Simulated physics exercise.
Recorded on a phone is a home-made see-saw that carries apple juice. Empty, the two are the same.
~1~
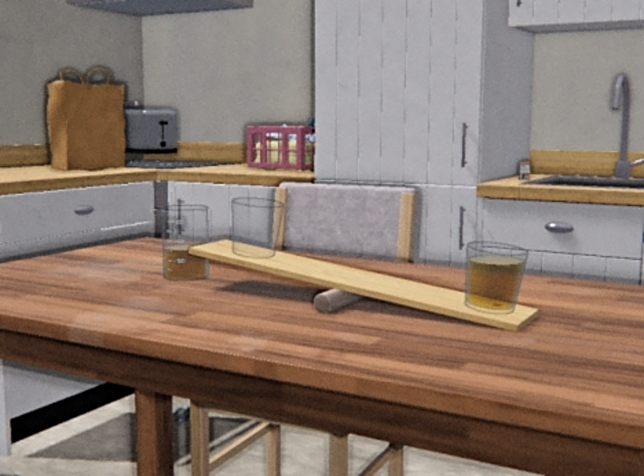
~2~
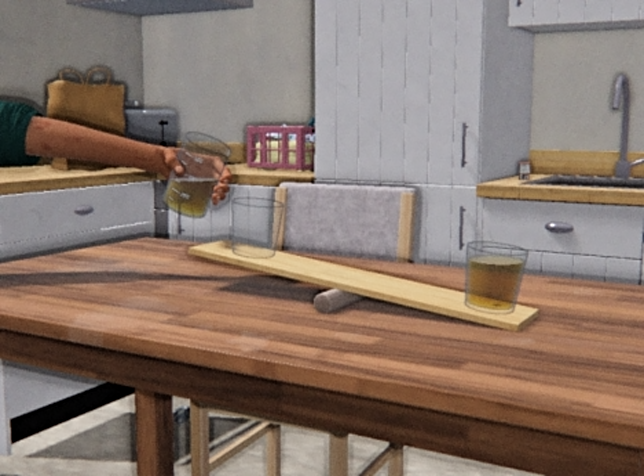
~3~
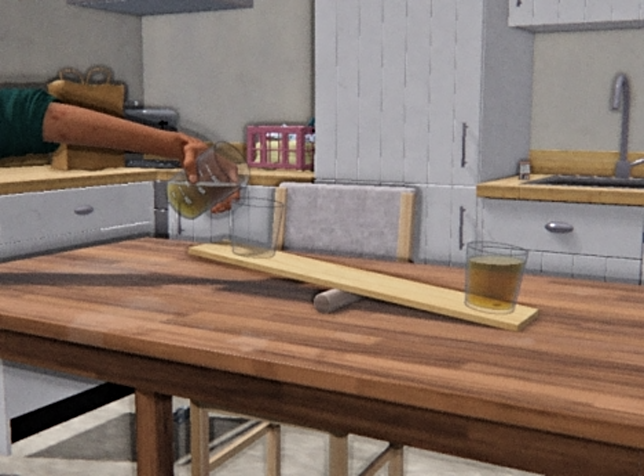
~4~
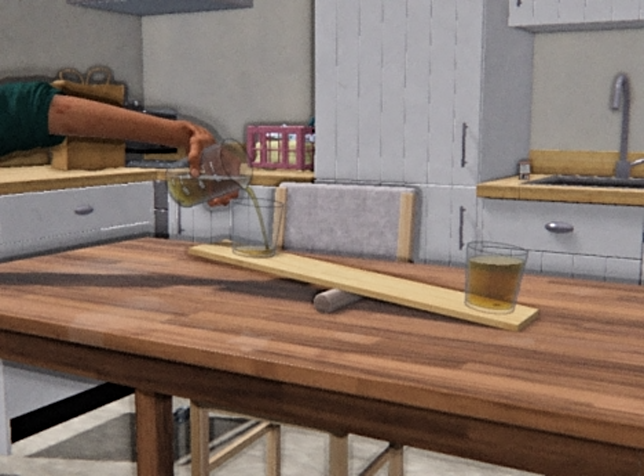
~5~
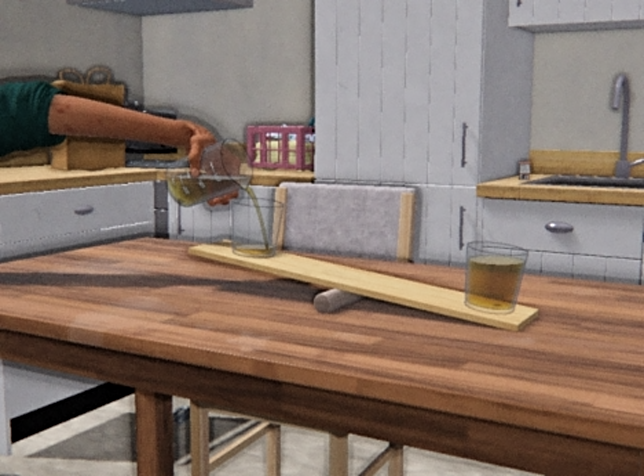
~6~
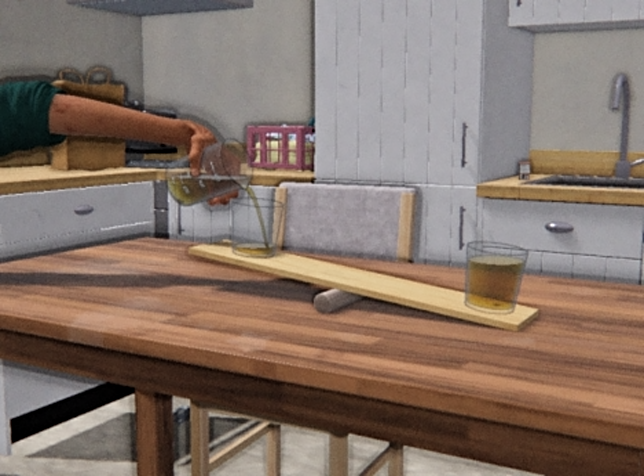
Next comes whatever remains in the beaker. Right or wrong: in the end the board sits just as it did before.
Right.
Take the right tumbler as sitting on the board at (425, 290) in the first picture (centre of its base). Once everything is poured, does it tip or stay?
Outcome: Tips.
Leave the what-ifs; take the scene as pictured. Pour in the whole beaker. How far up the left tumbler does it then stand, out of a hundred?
Around 75 in a hundred.
A moment on, the left tumbler is about half full; the board leans as before.
Further on, the left tumbler is about two thirds full; the board leans as before.
When it is over, the left tumbler is about three quarters full; the board leans as before.
